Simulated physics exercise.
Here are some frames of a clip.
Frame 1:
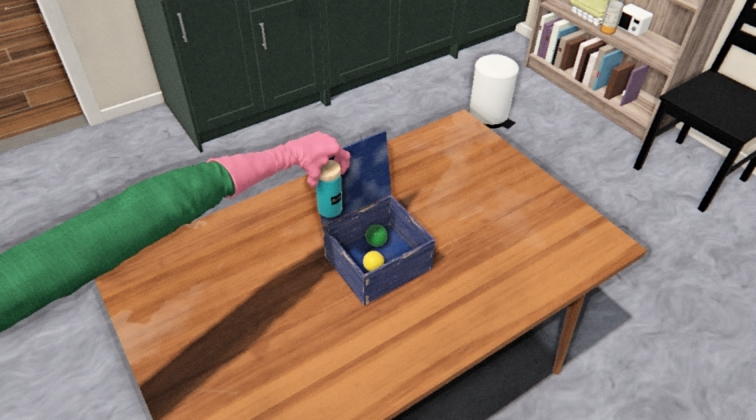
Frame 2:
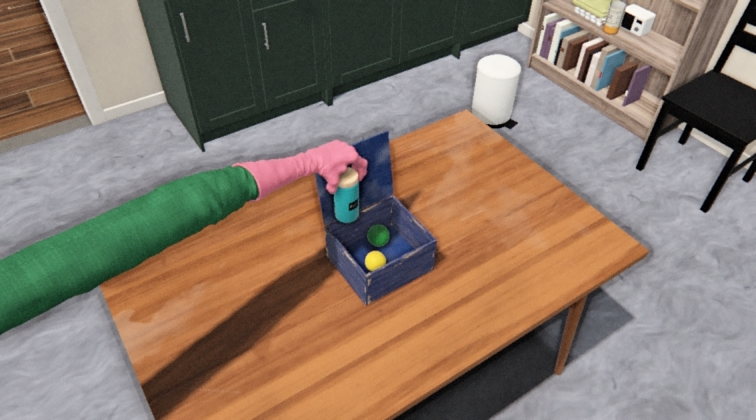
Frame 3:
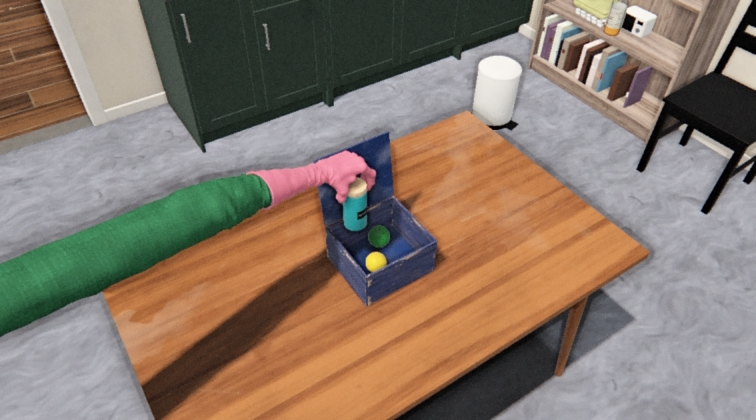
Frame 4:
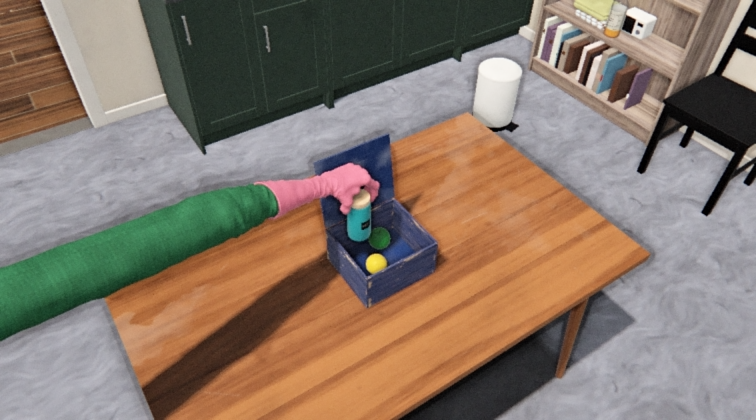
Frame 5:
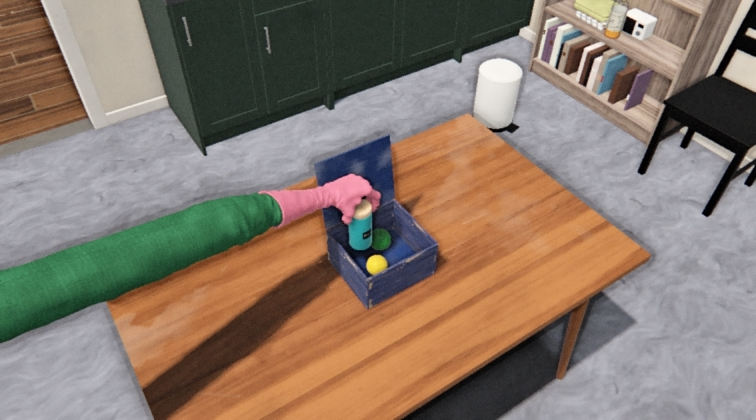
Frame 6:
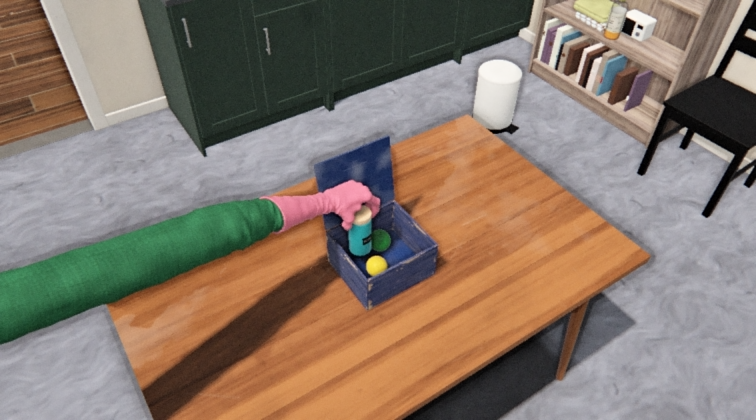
A pink-gloved hand on a green-sleeved arm reaches in from the left over a wooden table, seen from above by a steady camera in a grey-floored room. It holds a turquoise jar above an open blue box containing a green ball and a yellow ball, with dark green cabinets, a white bin, bookshelf and black chair behind. The hand moves the jar slightly right, then lowers it into the box, still gripping it.
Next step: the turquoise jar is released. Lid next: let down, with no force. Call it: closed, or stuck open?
Stuck open.
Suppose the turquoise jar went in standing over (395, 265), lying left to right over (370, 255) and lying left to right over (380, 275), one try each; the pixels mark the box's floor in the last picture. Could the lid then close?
Attempt one, it is left gaping; attempt two, it settles down; attempt three, it settles down.
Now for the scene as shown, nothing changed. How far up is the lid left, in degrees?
I'd say roughly 35 degrees above the rim.
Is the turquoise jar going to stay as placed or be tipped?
By the end the turquoise jar has kept its angle.
Then, 1.10 s later than the last frame, lid starting down; turquoise jar moved about its own width near (360, 246).
Then, 1.60 s later than the last frame, lid 58° above the rim; turquoise jar moved about its own width near (360, 246).
When it is over, lid 34° above the rim; moved from the start, turquoise jar; the other 2 as before. End places, in pixels of the last picture, turquoise jar near (360, 246).
